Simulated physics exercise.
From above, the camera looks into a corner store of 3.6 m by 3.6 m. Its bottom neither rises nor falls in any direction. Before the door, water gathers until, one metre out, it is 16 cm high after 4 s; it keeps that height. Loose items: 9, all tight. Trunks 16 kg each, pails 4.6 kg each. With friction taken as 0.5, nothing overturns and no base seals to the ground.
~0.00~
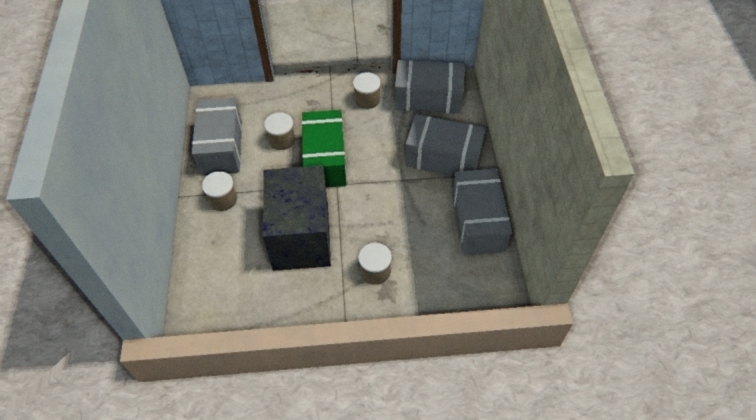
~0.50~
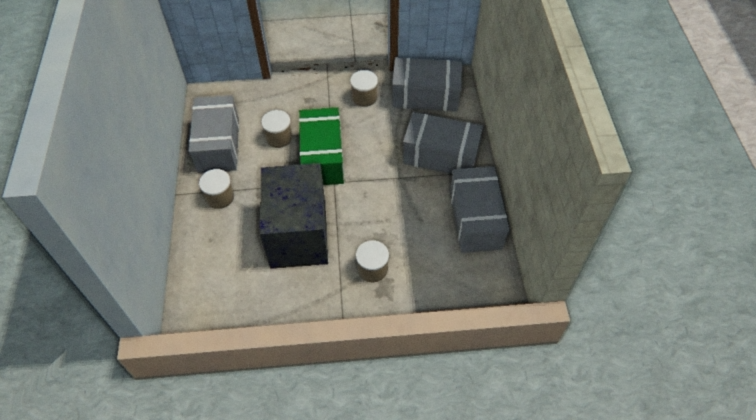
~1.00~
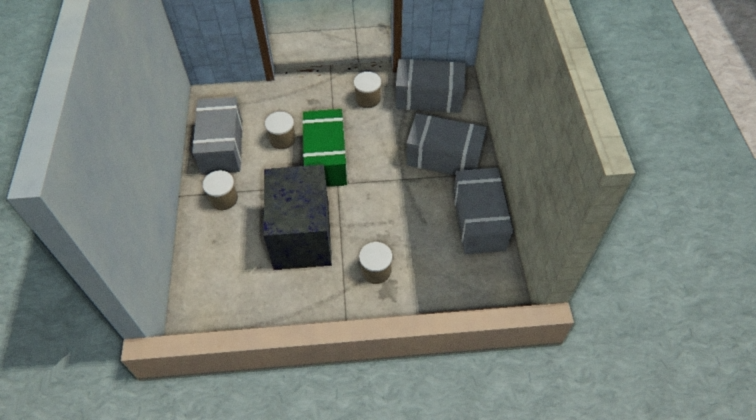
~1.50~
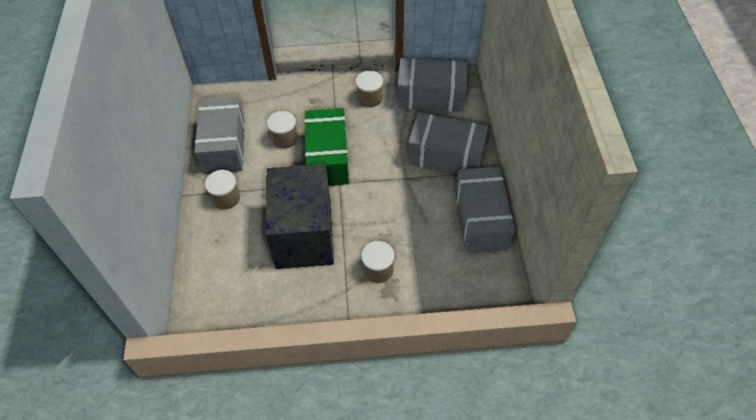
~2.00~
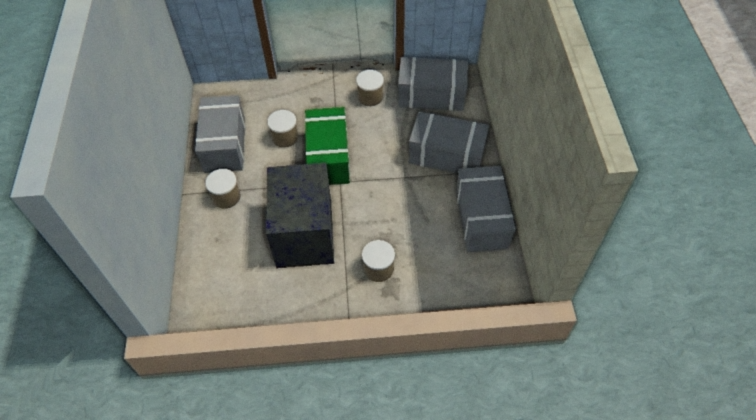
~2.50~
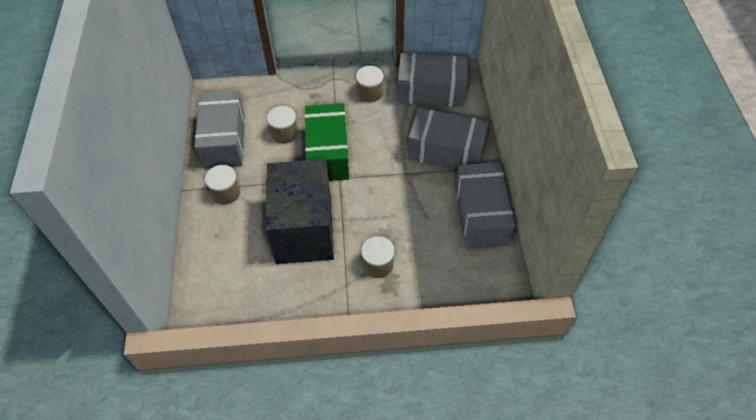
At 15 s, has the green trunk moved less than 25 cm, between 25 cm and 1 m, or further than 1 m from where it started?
Looks like it will be displaced a long way.
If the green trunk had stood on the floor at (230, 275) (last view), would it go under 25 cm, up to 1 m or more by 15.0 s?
Short answer, it goes a modest way.
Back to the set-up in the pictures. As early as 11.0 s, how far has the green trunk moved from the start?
Roughly 50 cm by then.
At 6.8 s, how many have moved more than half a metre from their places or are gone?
I count 3 of them.
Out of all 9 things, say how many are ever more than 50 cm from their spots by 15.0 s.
That comes to 9.
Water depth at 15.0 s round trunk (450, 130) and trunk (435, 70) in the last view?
Some 10 cm at the first, some 11 cm at the second.
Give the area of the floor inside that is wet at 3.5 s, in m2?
Wet area: Approx. 1.5 m2.
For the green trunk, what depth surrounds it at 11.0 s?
Depth: About 9 cm.
After 3.5 s the green trunk is near (326, 131), 0.0 m from its start, aground; 0 afloat.
After 6.8 s the green trunk is near (327, 143), 0.2 m from its start, afloat; 1 afloat.
After 11.0 s the green trunk is near (360, 147), 0.5 m from its start, afloat; 9 afloat.
After 15.0 s the green trunk is near (459, 200), 1.7 m from its start, afloat; 9 afloat.
